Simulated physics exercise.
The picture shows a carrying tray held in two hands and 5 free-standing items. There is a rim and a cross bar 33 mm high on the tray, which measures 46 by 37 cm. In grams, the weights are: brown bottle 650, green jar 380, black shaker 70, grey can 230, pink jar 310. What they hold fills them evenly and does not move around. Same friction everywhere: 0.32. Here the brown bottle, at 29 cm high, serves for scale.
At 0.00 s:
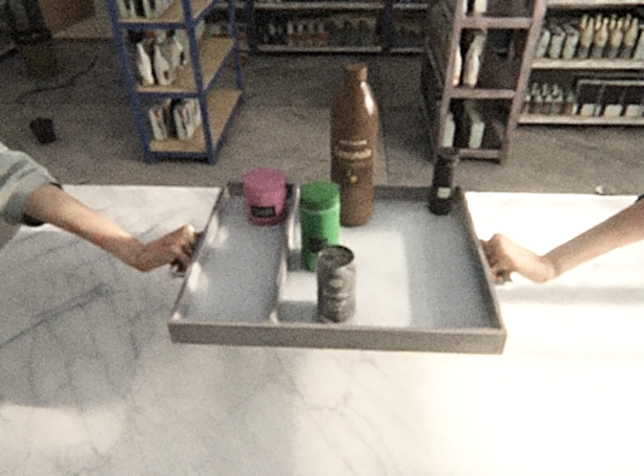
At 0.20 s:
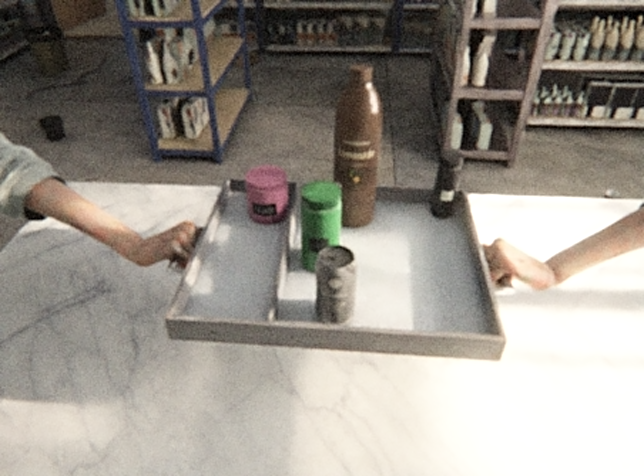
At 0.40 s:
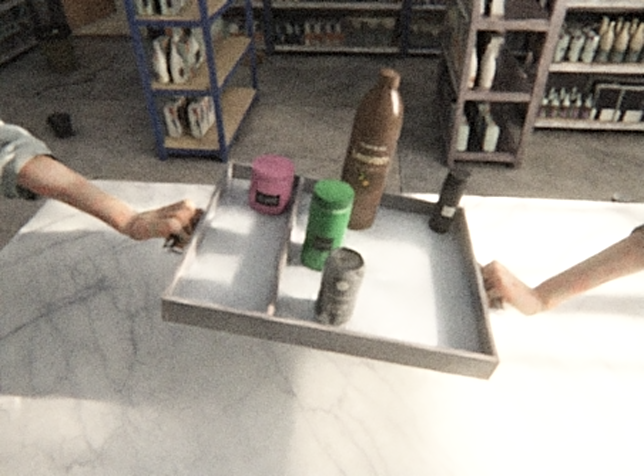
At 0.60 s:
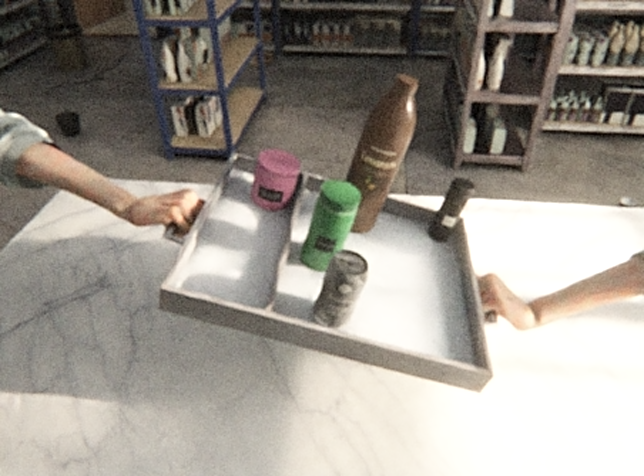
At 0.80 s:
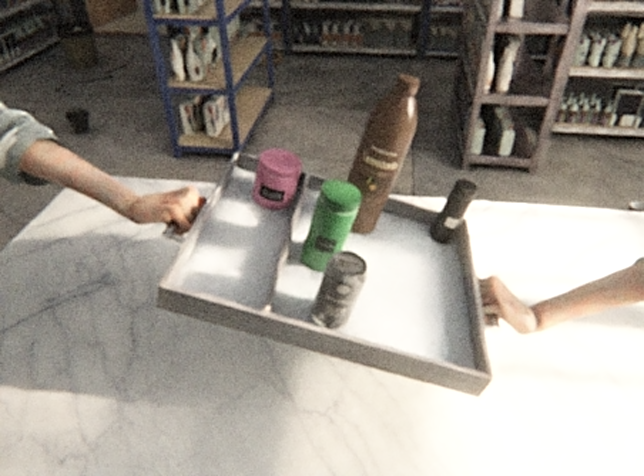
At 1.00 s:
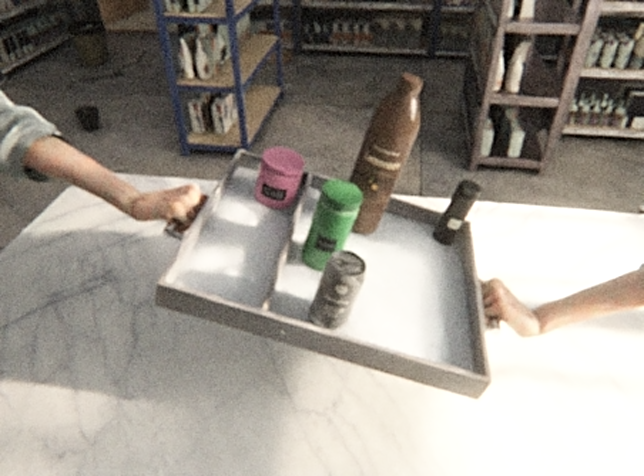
At the start, two hands hold a tray level above a marble surface, carrying a brown bottle, a green jar, a pink jar, a grey can and a black shaker. The hands then lower its right edge until the tray slants clearly, and the items lean with it, keeping their places.
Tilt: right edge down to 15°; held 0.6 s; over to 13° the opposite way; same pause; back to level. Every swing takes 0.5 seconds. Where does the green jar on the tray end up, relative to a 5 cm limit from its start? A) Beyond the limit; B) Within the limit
B, within the limit.
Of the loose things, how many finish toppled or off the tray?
That makes 1.
Around 1.60 s, tilt 11°, left edge down.
Around 2.00 s, tilt 13°, left edge down; brown bottle on its side; pink jar shifted 4 cm.
Around 2.90 s, tray level; brown bottle on its side; pink jar shifted 5 cm.
Around 3.40 s, tray level; brown bottle now off the tray; pink jar shifted 5 cm.
Finally (3.6 s), off the tray, brown bottle; the other 4 still in place (within 5 cm). In the last view, green jar near (319, 229).
